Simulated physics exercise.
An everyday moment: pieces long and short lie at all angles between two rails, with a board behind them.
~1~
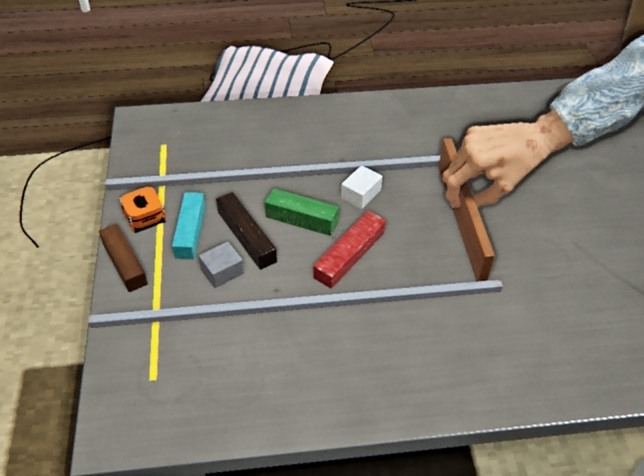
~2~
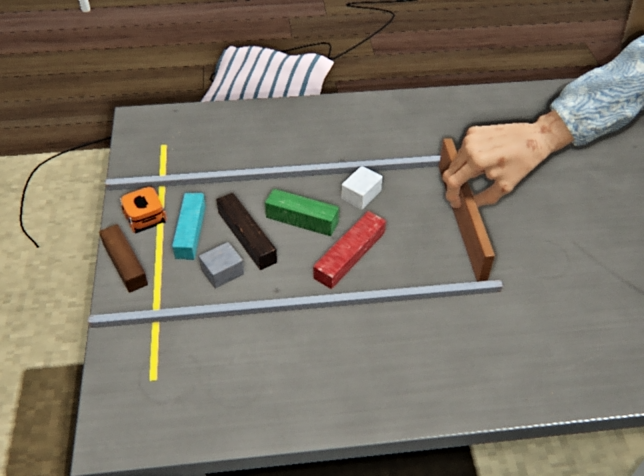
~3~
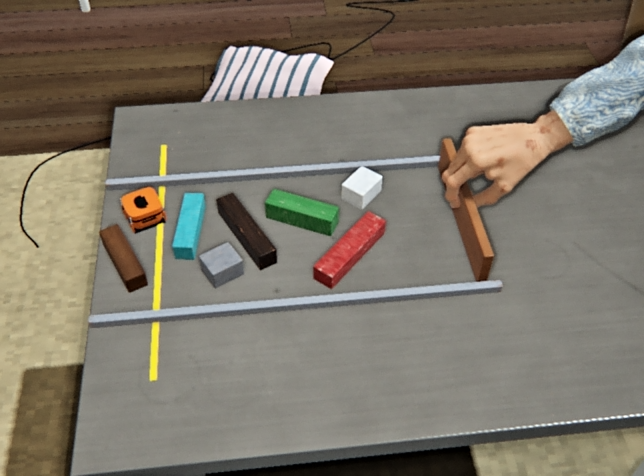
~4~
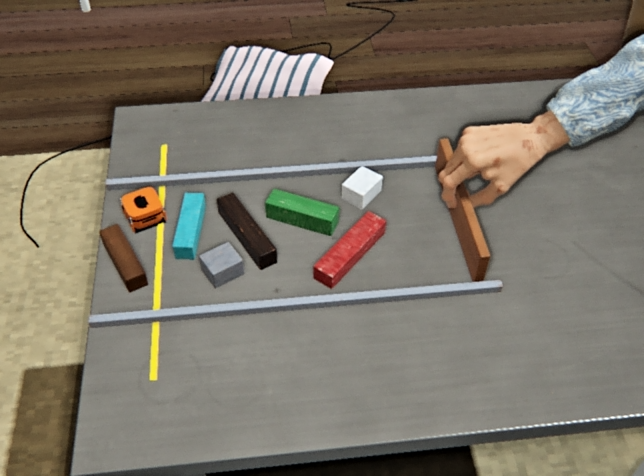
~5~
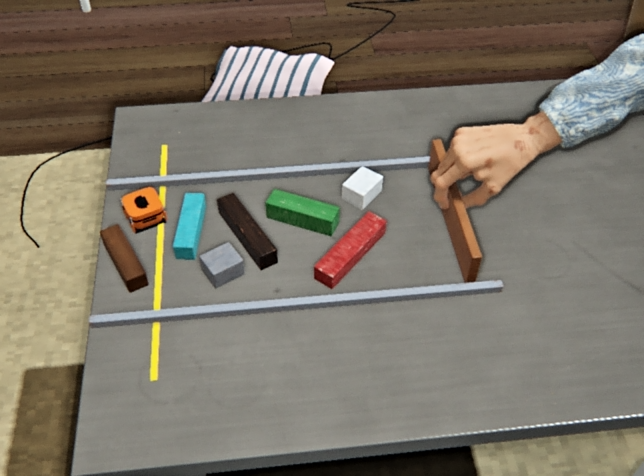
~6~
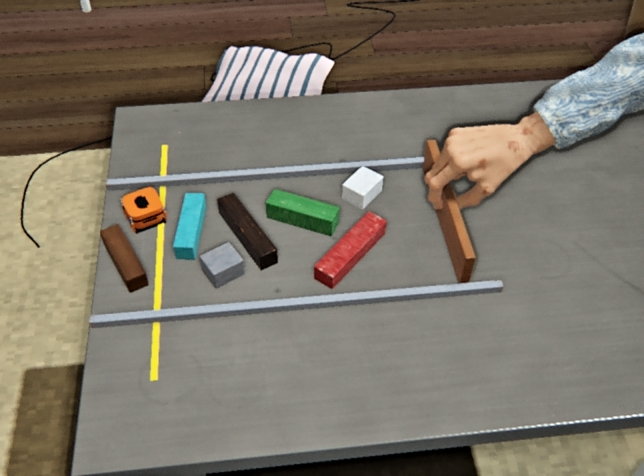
A hand held a wooden board upright between two rails, then slid it slightly left toward the scattered coloured blocks, which stayed still, with an orange case and brown stick near the yellow tape.
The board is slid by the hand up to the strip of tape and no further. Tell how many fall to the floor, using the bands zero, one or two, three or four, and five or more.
In this one, three or four spill over.
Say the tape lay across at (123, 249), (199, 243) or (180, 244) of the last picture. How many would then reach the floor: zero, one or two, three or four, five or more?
For each place: Five or more; just one or two; either one or two.
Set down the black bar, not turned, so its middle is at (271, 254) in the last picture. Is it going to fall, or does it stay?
It does not fall.
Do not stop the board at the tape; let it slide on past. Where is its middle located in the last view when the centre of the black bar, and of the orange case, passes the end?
(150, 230) and (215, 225), more or less.
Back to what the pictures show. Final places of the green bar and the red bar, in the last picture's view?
(117, 215) and (146, 272).
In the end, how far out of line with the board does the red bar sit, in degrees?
About 0 degrees.
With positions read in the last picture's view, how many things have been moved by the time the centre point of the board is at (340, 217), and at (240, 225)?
That makes 3 at the first spot and 7 at the second.
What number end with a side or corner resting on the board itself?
2.
A little later, none off yet; brown stick at rest near (124, 258); orange case at rest near (144, 210); turquoise bar at rest near (190, 226).
Next, none off yet; brown stick at rest near (124, 258); orange case shifted a little near (130, 212); turquoise bar shifted a little near (166, 229).
When it is over, the number that fall off is three or four; down, turquoise bar, orange case and brown stick.
